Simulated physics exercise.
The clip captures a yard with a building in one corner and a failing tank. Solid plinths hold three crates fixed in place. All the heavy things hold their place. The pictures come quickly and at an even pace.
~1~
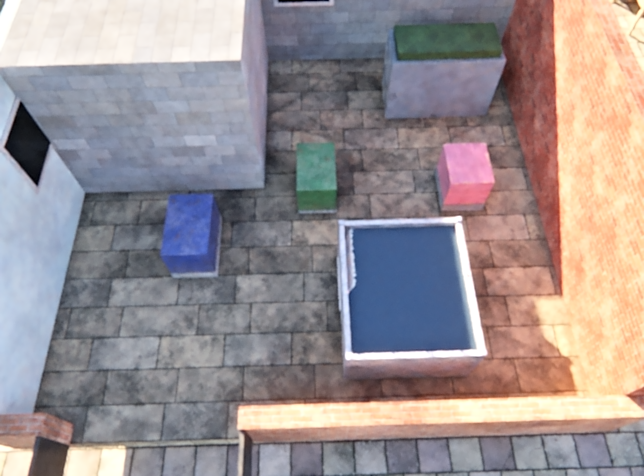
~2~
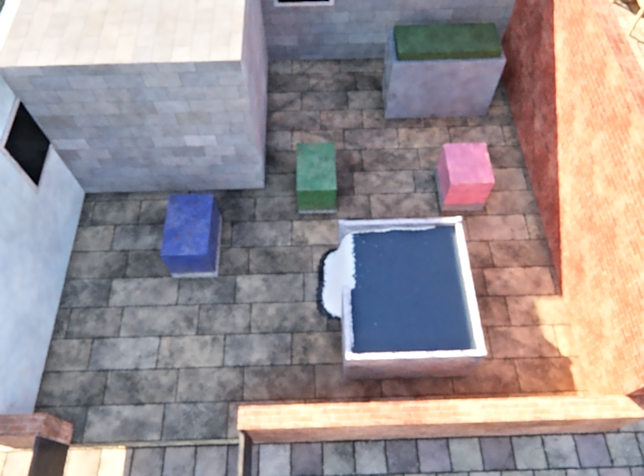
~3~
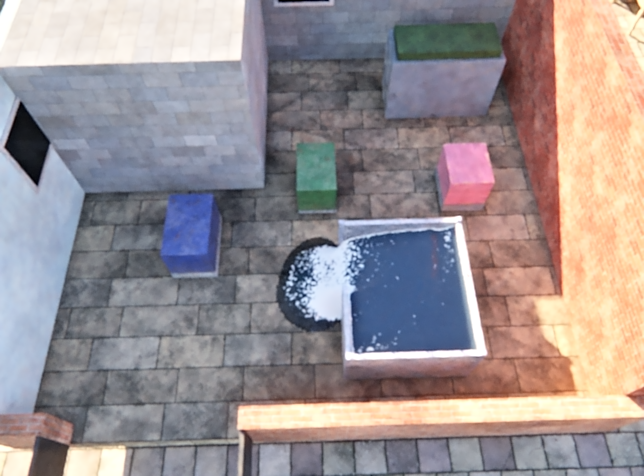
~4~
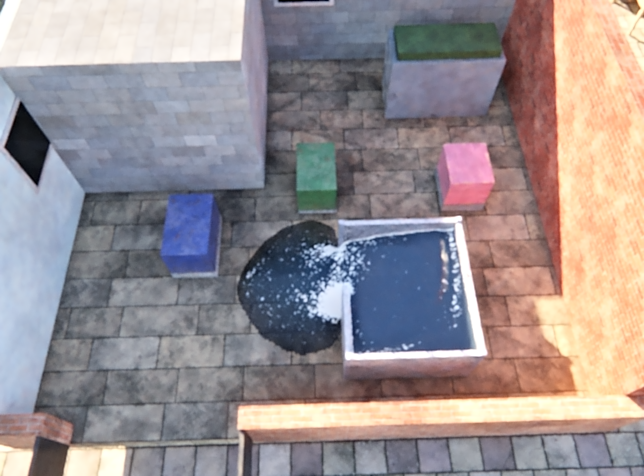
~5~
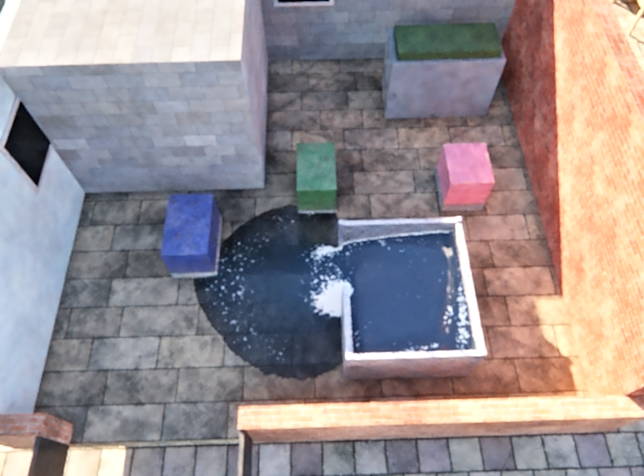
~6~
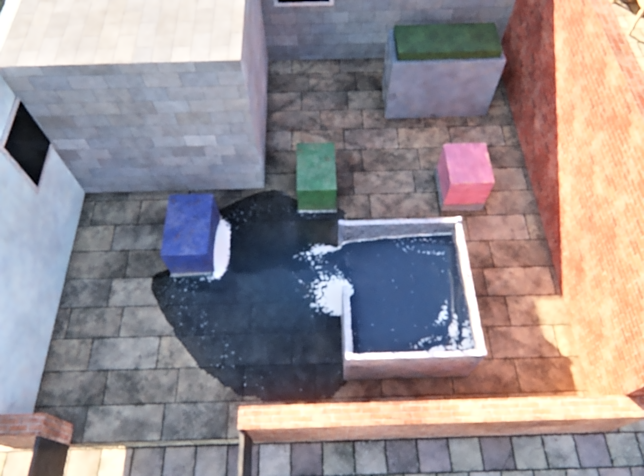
Paved yard with a square open tank leaking through its left side, dark water spreading leftward across paving to the blue block.
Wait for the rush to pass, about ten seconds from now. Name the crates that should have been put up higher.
Result: The blue crate picks up moisture; the pink crate remains moisture-free; the green crate picks up moisture.
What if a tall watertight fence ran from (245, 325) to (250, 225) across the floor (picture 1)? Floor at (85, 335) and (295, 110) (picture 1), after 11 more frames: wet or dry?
Untouched, reached.
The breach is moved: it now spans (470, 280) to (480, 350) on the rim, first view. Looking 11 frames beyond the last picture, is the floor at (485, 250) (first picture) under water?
I reckon it ends up drenched.
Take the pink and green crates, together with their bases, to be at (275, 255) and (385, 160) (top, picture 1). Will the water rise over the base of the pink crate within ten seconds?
The pink crate is flooded.
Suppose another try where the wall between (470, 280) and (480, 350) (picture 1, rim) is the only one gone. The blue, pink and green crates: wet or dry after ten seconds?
Here goes: Blue crate - left alone; pink crate - hit; green crate - hit.
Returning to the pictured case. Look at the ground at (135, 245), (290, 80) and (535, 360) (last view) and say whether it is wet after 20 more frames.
Status per point, in sequence: Waterlogged, then waterlogged, then unwetted.
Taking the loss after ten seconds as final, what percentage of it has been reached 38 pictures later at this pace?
My figure: 55 percent.
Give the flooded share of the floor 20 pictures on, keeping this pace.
I'd say 45 per cent.
A moment on, water covers 35 % of the floor; the blue crate water round its plinth, the pink crate not reached, the green crate water round its plinth.
Next, water covers 40 % of the floor; the blue crate water round its plinth, the pink crate not reached, the green crate water round its plinth.
Then, water covers 45 % of the floor; the blue crate water round its plinth, the pink crate not reached, the green crate water round its plinth.
Later, water covers 55 % of the floor; the blue crate water round its plinth, the pink crate water round its plinth, the green crate water round its plinth.
In the end, water covers 80 % of the floor; the blue crate was topped, the pink crate stayed above the water, the green crate was topped.
